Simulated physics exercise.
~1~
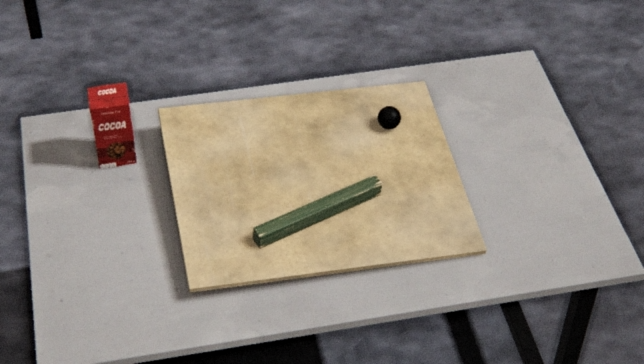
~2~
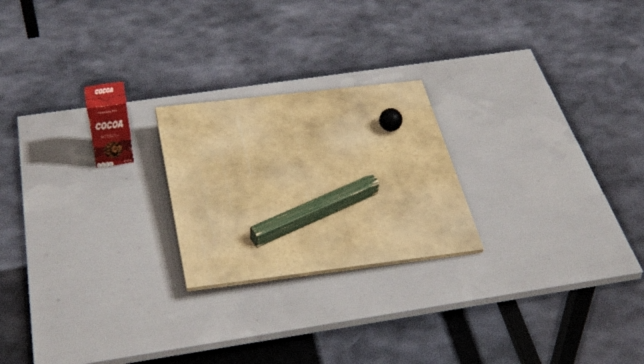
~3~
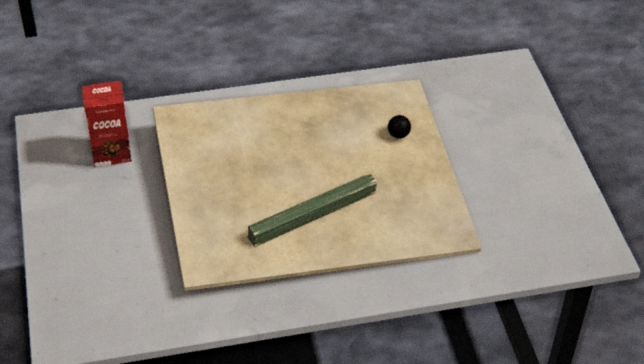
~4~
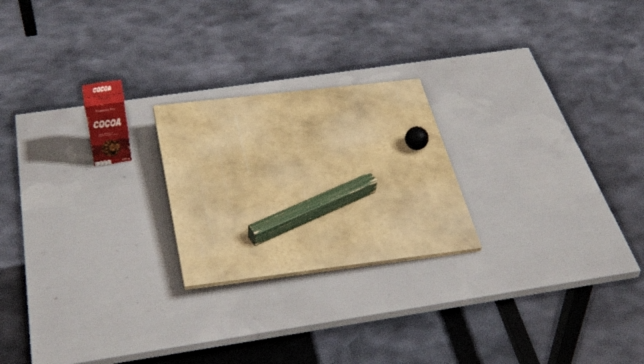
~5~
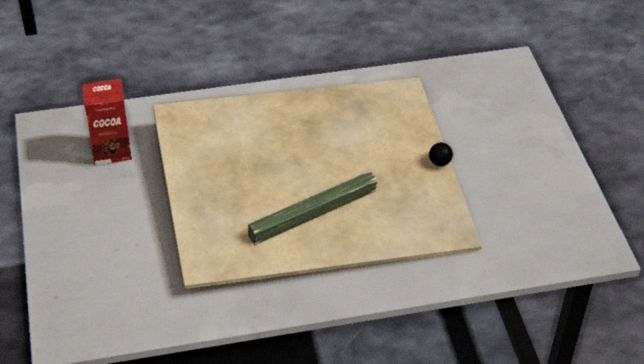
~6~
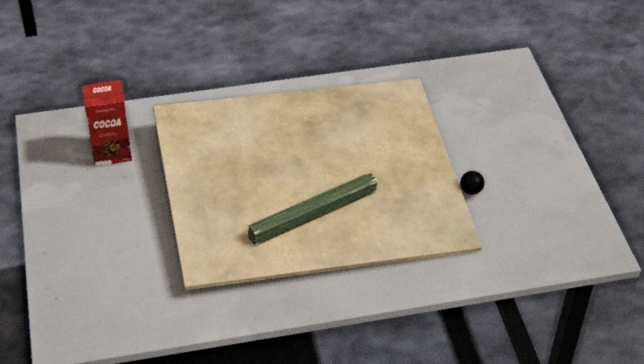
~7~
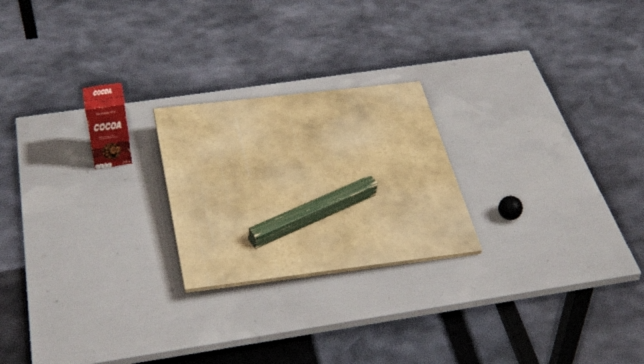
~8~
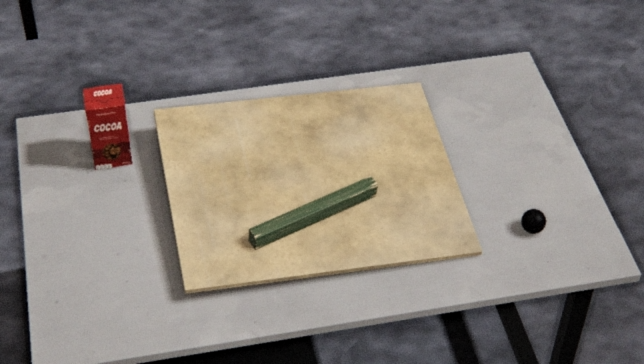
At the start, a tan board lies on a pale grey table, with a green bar fixed diagonally across it, a black ball near its upper right corner, and a red cocoa carton standing to the left of the board. The ball begins to roll slowly, then picks up speed, moving right and down without touching the green bar. It crosses the board's right edge and drops onto the tabletop. From there it keeps rolling toward the lower right. At the end, the ball is on the table to the right of the board, while the carton still stands in its place.
